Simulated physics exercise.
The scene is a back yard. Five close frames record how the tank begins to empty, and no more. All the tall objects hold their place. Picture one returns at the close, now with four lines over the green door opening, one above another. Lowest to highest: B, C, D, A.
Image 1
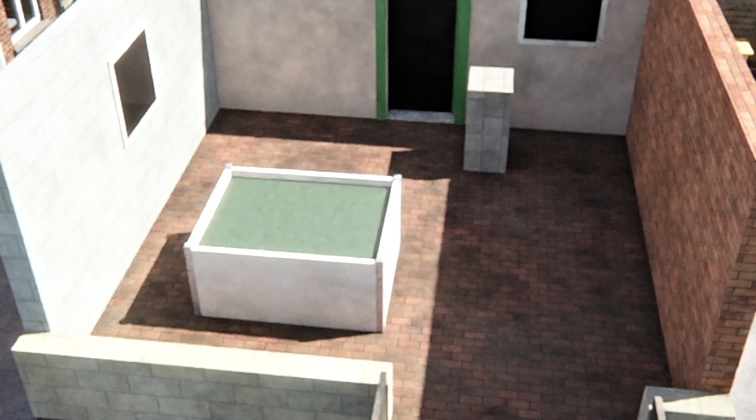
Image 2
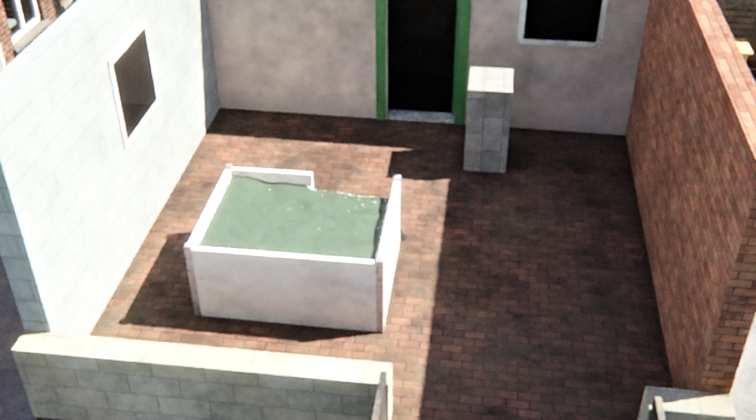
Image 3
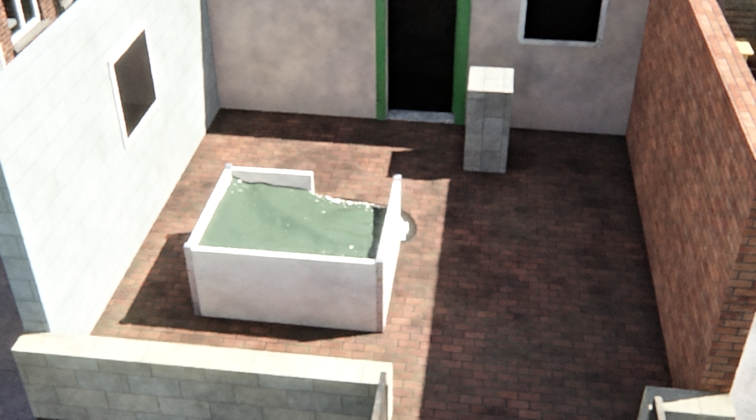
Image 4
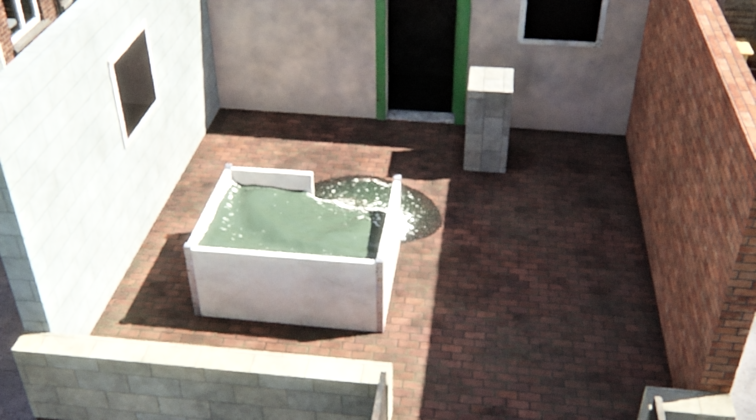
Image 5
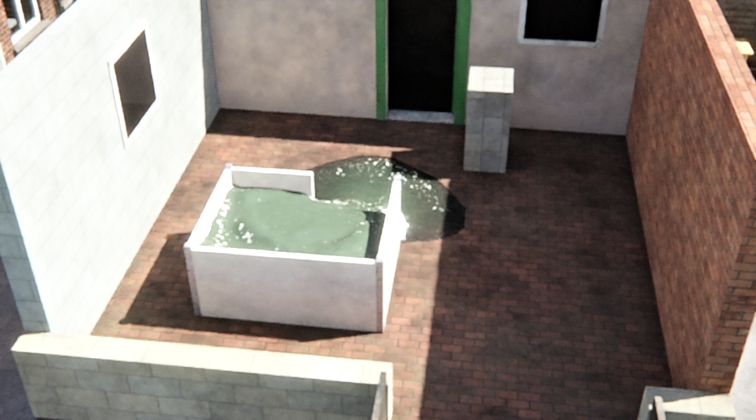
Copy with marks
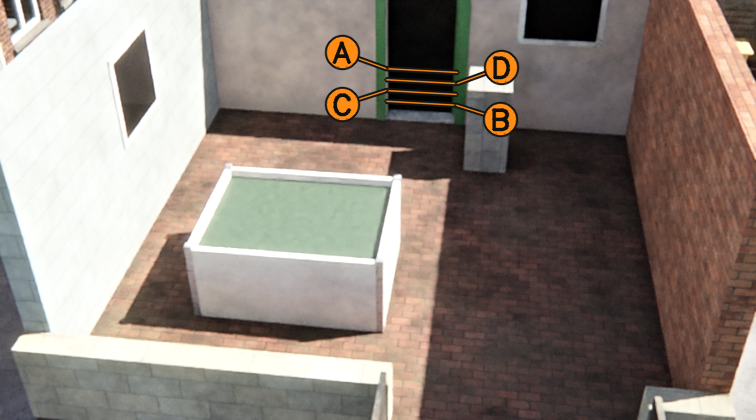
A back yard paved in reddish-brown brick is seen from above by a still camera. A white-walled tank of green water sits left of centre, with a pale block pillar and a green-framed dark doorway behind, a pale wall at left and a brick wall at right. Part of the tank's back wall disappears, and the water ripples, pours through the gap and spreads across the bricks behind and right.
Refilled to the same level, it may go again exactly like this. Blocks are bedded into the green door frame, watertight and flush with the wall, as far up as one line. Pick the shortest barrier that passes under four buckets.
B is the one.
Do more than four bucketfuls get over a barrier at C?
No, that is safe.
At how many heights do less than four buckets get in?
All four.
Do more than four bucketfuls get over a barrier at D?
No, that is safe.
On the marked copy, A at (421, 70); B at (420, 103); C at (421, 92); D at (421, 81); from the bottom up B, C, D, A.
With A, nothing gets over.
With B, a bucket or two gets in.
With C, nothing gets over.
With D, nothing gets over.
